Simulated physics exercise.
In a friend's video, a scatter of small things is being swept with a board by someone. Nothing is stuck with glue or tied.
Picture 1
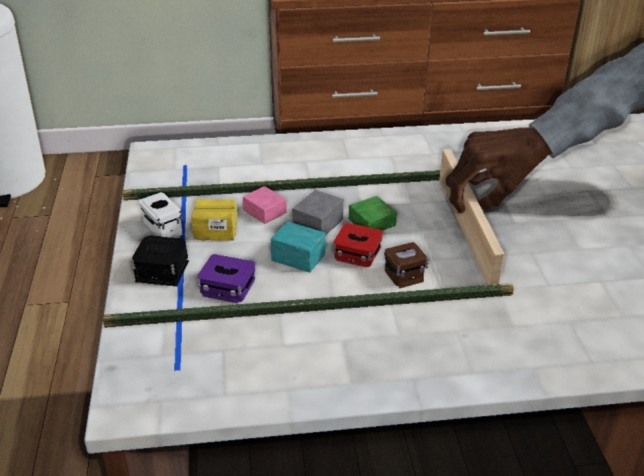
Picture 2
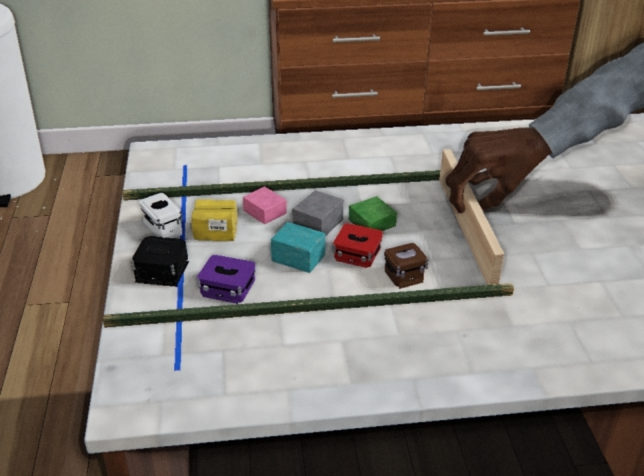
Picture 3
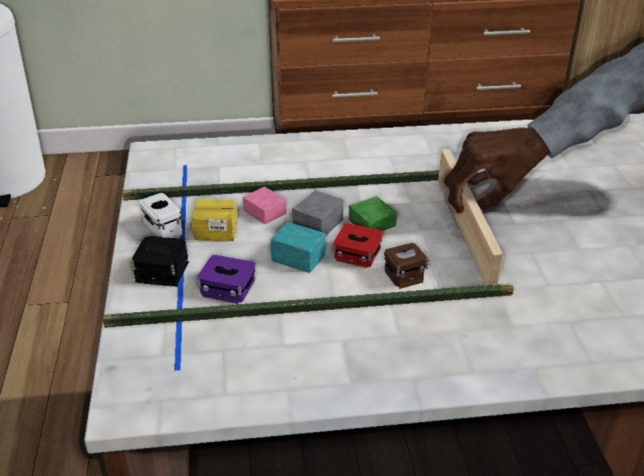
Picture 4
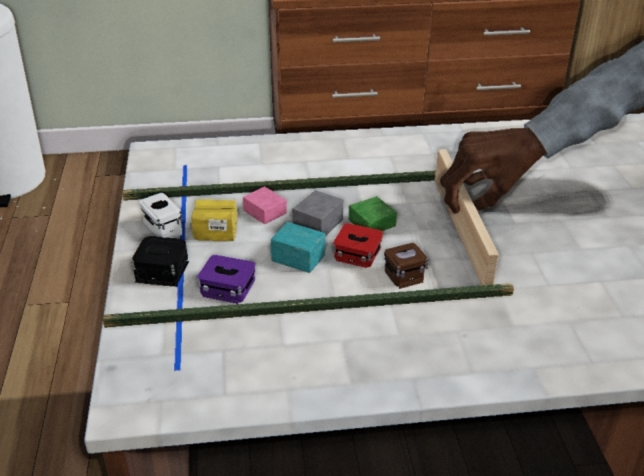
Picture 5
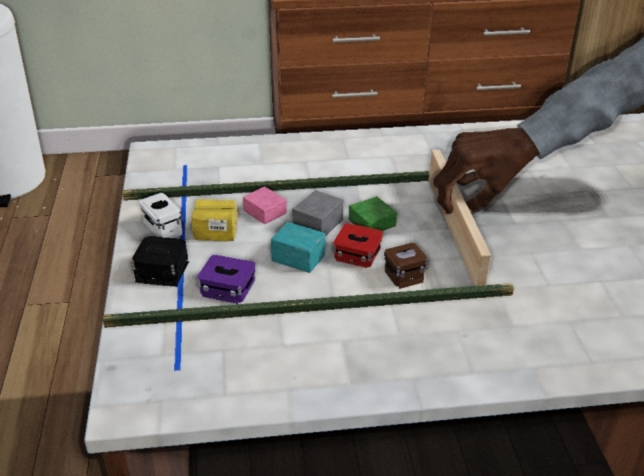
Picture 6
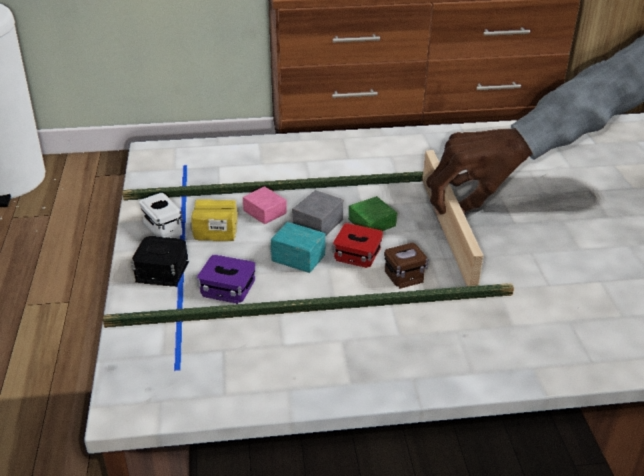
On a pale tabletop between two green strips, a hand slid an upright wooden board slightly to the left, while the small colourful cases and blocks near the blue tape stayed still.
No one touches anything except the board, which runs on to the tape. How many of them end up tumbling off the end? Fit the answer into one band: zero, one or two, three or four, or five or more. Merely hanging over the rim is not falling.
I would say three or four.
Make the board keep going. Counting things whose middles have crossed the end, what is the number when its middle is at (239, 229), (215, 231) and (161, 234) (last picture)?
1, 2 and 6.
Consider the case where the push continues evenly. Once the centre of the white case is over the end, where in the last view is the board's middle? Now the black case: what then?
Near (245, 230) and (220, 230).
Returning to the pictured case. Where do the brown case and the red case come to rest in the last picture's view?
They end up close to (162, 282) and (162, 254).
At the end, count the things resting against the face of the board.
The count in contact is 4.
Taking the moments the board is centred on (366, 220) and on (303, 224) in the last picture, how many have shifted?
So far 5, and 7 at the second.
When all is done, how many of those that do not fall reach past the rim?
As for overhanging, the count is 3.
Soon after, none off yet; white case at rest near (161, 217); black case at rest near (161, 261); yellow box at rest near (215, 220).
At rest, the number that fall off is three or four; fallen, yellow box, black case and white case.
